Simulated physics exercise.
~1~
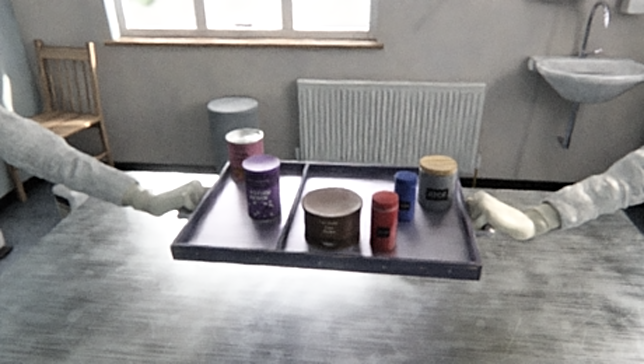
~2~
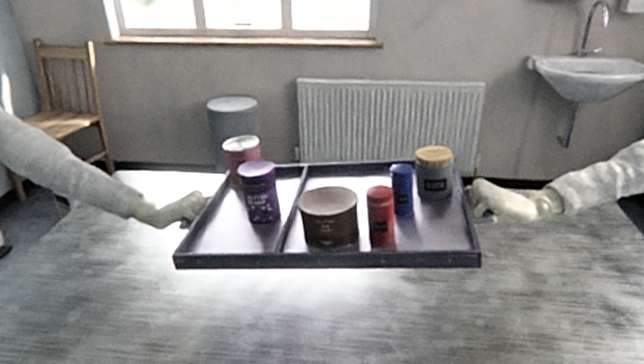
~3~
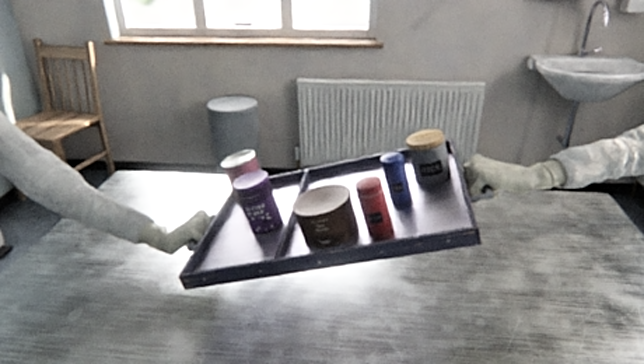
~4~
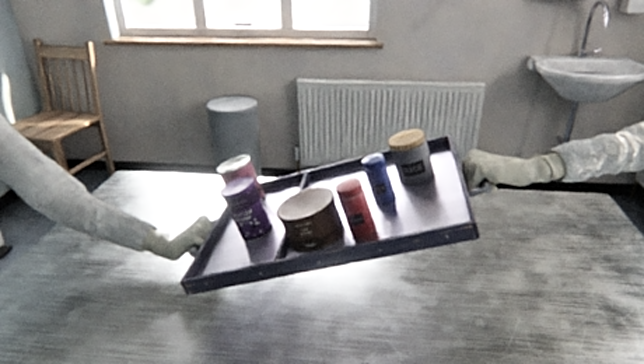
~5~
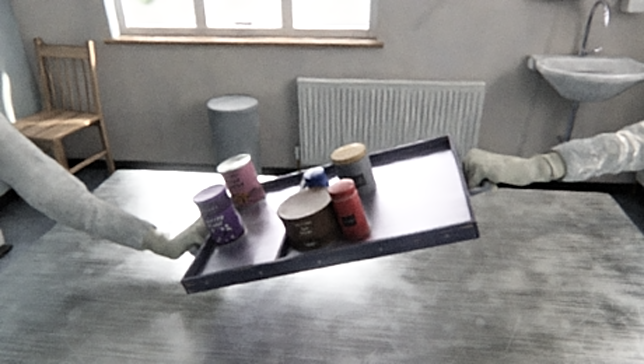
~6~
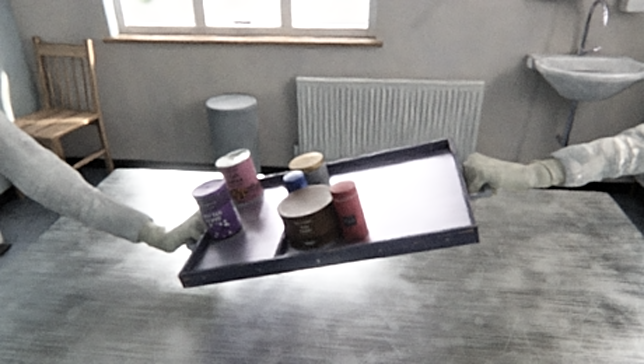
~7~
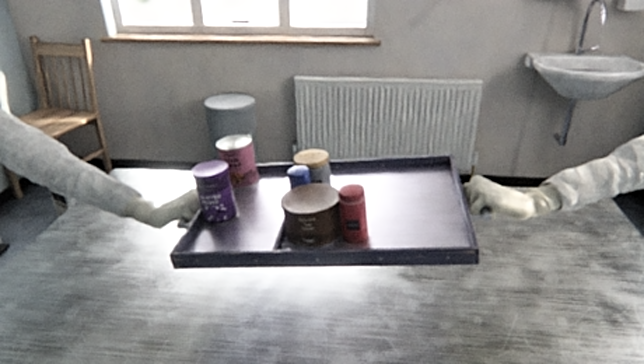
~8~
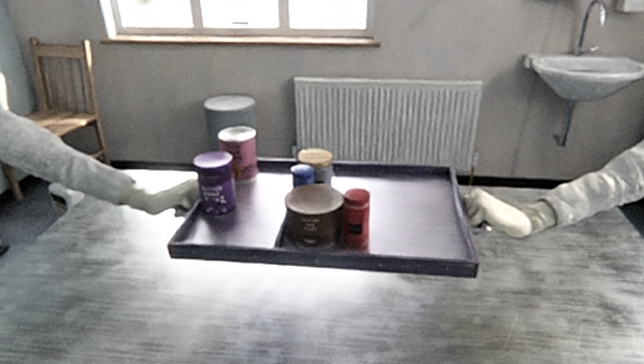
Two gloved hands tilt a tray left, several containers slide left, and they level it.
